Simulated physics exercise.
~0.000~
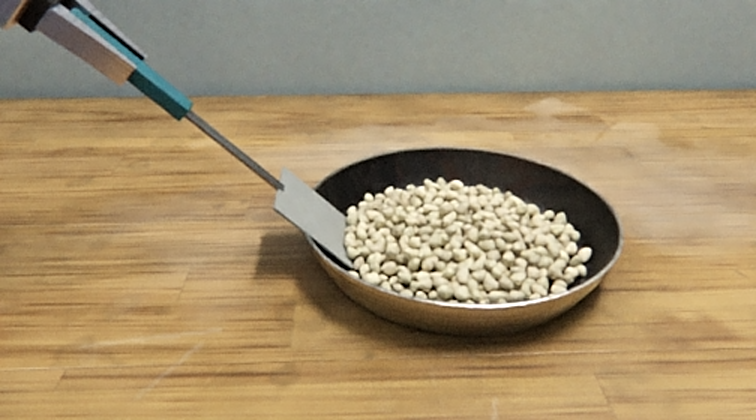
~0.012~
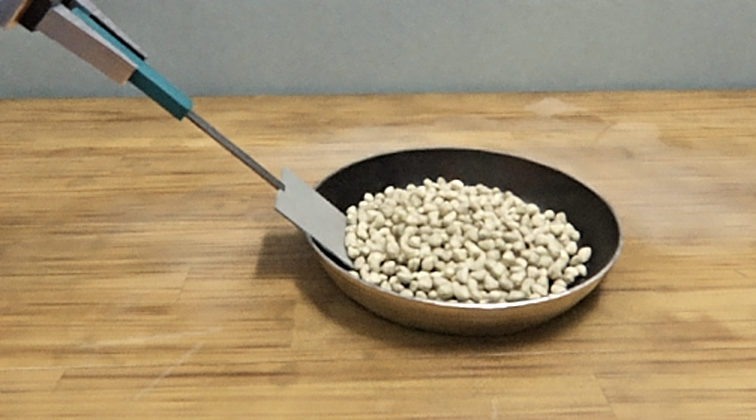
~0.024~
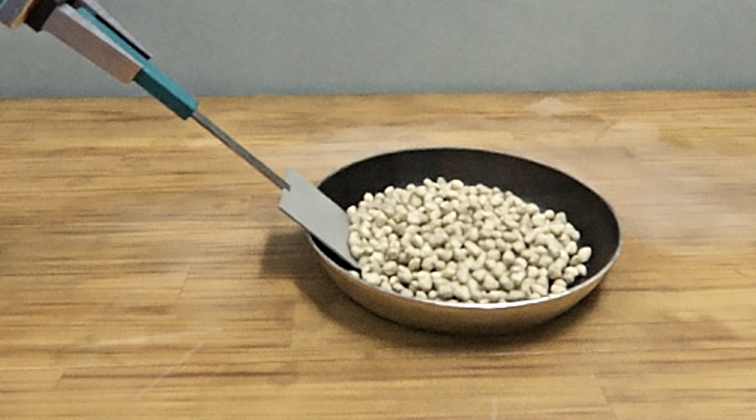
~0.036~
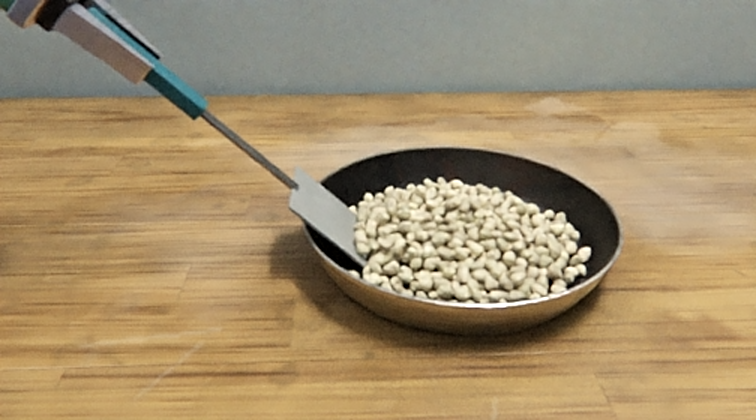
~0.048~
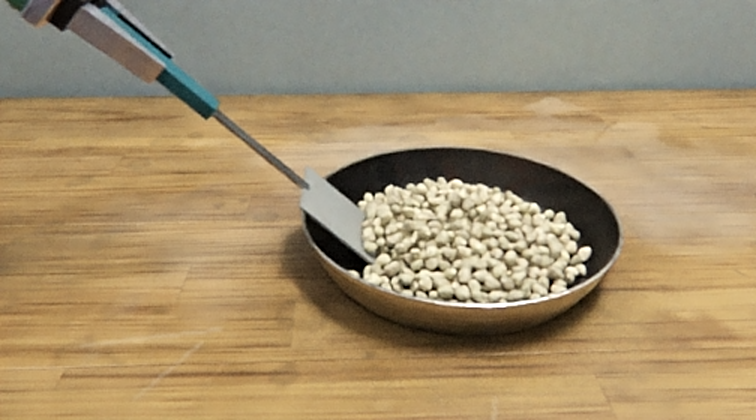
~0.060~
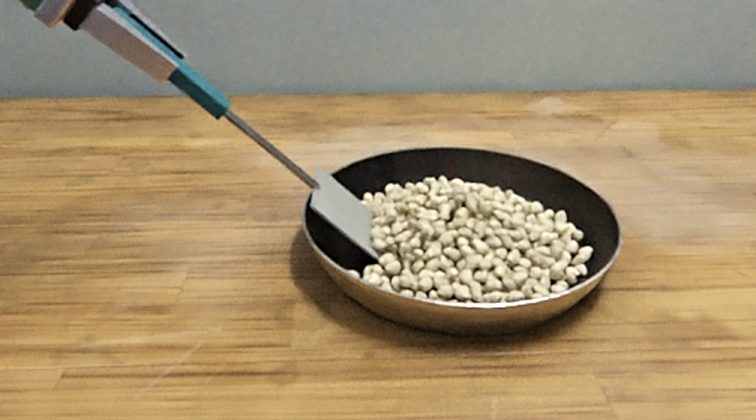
We see a mechanical arm holding a turner, its flat blade angled down inside the left rim of a frying pan of pale beans; the blade moves slowly a short way right, nudging the beans at that edge.
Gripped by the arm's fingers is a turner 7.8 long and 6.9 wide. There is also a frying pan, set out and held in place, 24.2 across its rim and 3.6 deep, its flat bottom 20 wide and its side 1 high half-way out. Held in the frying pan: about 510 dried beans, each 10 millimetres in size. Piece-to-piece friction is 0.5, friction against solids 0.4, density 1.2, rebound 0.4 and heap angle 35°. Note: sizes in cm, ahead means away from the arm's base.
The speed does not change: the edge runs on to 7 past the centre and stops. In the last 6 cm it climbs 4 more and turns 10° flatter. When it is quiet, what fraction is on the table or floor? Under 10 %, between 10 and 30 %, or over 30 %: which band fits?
The band that fits is under 10 %.
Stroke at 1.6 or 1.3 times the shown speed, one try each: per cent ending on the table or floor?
Estimates, in order: 15 % and 10 %.
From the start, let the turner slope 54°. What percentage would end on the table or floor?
Estimate: Approx. 5 %.
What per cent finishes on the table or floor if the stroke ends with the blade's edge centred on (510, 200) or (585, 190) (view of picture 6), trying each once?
First try about 0 percent, second about 10 percent.
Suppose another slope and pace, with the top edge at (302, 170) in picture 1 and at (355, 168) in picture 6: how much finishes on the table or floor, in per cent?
Roughly 10 %.
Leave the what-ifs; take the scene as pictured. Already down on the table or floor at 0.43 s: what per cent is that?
Share at that moment: Roughly 5 %.
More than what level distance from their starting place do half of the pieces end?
The value is roughly 3 cm.
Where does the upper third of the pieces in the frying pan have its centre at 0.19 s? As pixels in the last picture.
Near (524, 220).
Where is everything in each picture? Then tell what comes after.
In the first frame, the turner top edge at (279, 186), sloping 45°; upper third of the load around (454, 231), from x 350 to 585, top at y 185; 508 in the frying pan.
In the second frame, the turner top edge at (279, 186), sloping 45°; upper third of the load around (454, 230), from x 350 to 585, top at y 185.
In the third frame, the turner top edge at (284, 186), sloping 45°; upper third of the load around (452, 230), from x 350 to 585, top at y 185.
In the fourth frame, the turner top edge at (293, 185), sloping 45°; upper third of the load around (449, 229), from x 350 to 585, top at y 185.
In the fifth frame, the turner top edge at (303, 185), sloping 45°; upper third of the load around (454, 227), from x 350 to 585, top at y 185.
In the sixth frame, the turner top edge at (314, 185), sloping 45°; upper third of the load around (461, 225), from x 350 to 585, top at y 185; 508 in the frying pan.
After 0.13 s, sloping 45°, highest piece 3 above the table; 508 in the frying pan.
After 0.19 s, sloping 41°, highest piece 5 above the table; 508 in the frying pan.
After 0.43 s, sloping 35°, highest piece 4 above the table; 487 in the frying pan, 20 on the table or floor, 1 on the blade or in flight.
After 1.48 s, sloping 35°, highest piece 4 above the table; 487 in the frying pan, 21 on the table or floor.
In the end, 487 in the frying pan, 21 on the table or floor. That is 4 % on the table or floor.
